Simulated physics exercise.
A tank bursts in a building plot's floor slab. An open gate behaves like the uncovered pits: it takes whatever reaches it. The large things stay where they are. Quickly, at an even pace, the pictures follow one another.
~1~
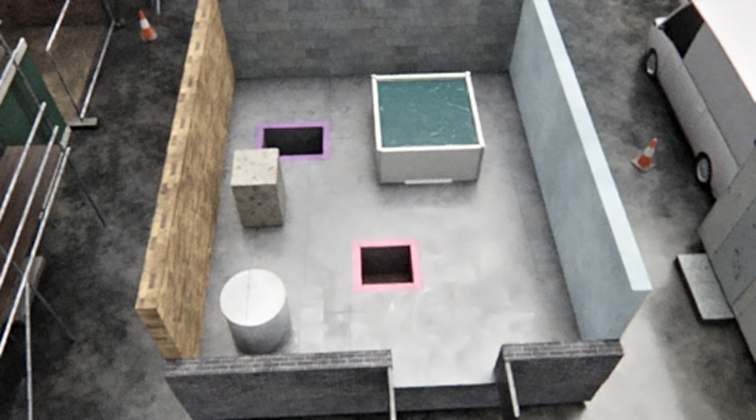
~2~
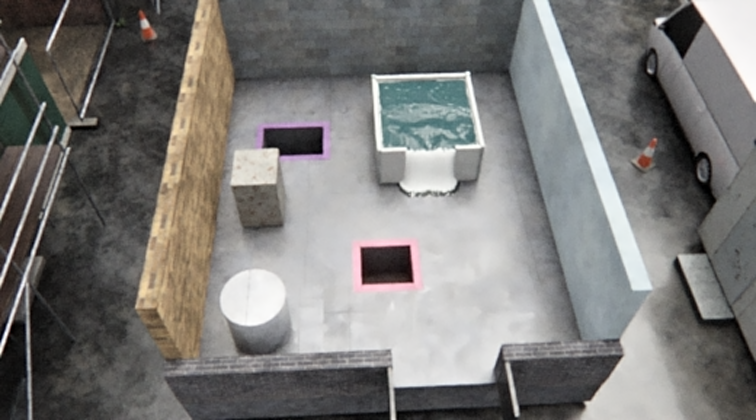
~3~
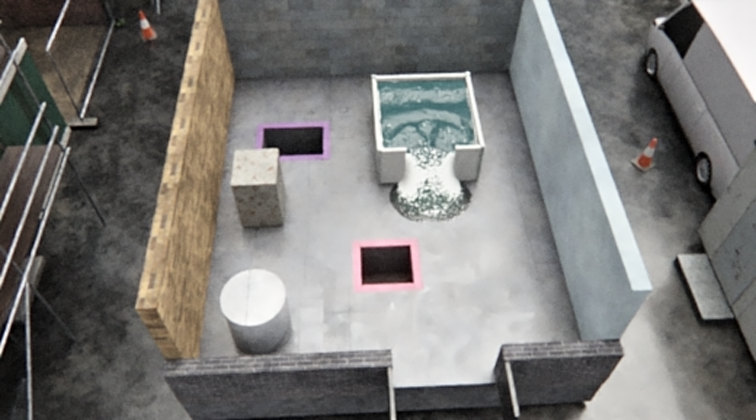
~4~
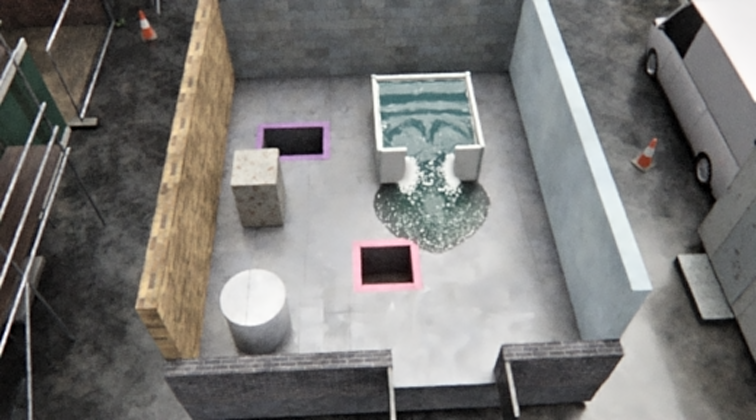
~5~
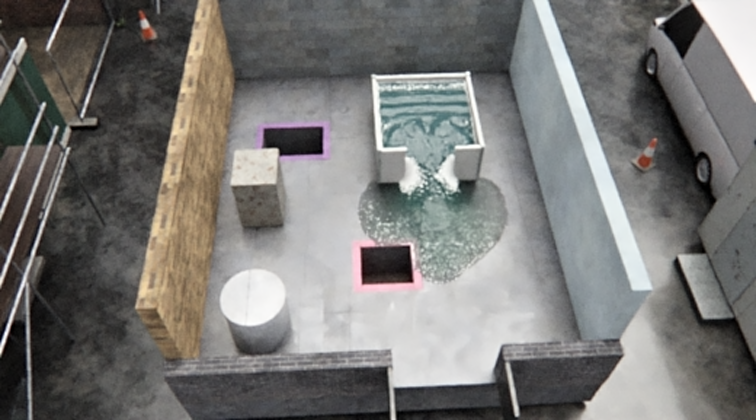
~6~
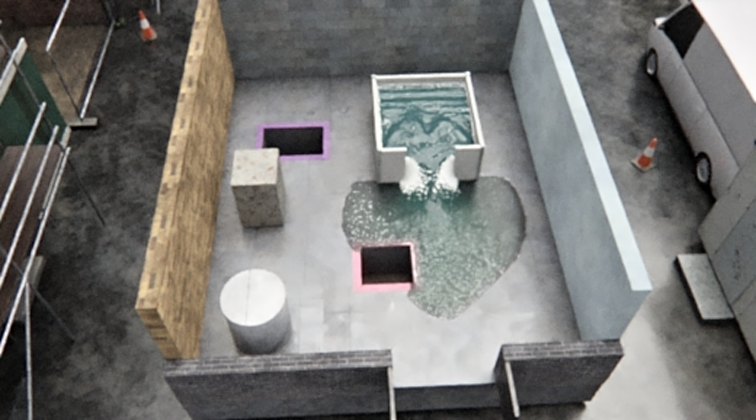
A walled concrete yard held a white-sided tank of green water, which opened at its front and poured out, spreading across the grey floor and around the pink-edged pit.
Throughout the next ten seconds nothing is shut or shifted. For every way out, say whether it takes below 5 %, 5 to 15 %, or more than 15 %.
It ends like this: The gate takes more than 15 %; the purple pit takes below 5 %; the pink pit takes more than 15 %.
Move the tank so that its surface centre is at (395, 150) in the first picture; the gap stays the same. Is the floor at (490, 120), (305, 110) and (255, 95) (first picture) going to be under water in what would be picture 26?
Well, first one stays dry, second one stays dry, third one stays dry.
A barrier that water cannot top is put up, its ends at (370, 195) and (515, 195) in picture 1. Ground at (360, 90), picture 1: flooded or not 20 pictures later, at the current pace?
That spot: Spared.
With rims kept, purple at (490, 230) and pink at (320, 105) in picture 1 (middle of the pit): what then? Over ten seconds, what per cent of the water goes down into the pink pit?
The pink pit receives 0 per cent.
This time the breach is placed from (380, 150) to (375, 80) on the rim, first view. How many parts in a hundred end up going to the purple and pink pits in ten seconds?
Purple takes 60 in a hundred, pink takes 4 in a hundred.
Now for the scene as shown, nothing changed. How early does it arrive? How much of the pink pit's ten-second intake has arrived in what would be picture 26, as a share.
Roughly 60 %.
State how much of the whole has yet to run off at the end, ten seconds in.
Some 48 per cent has not gone.
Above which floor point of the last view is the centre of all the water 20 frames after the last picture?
I'd mark it close to (439, 201).
A moment on, water covers 35 % of the floor; the gate 1 %, the purple pit 0 %, the pink pit 6 %.
Next, water covers 35 % of the floor; the gate 6 %, the purple pit 0 %, the pink pit 11 %.
Then, water covers 40 % of the floor; the gate 12 %, the purple pit 0 %, the pink pit 15 %.
Later, water covers 55 % of the floor; the gate 20 %, the purple pit 0 %, the pink pit 21 %.
In the end, water covers 70 % of the floor; the gate 27 %, the purple pit 0 %, the pink pit 26 %.
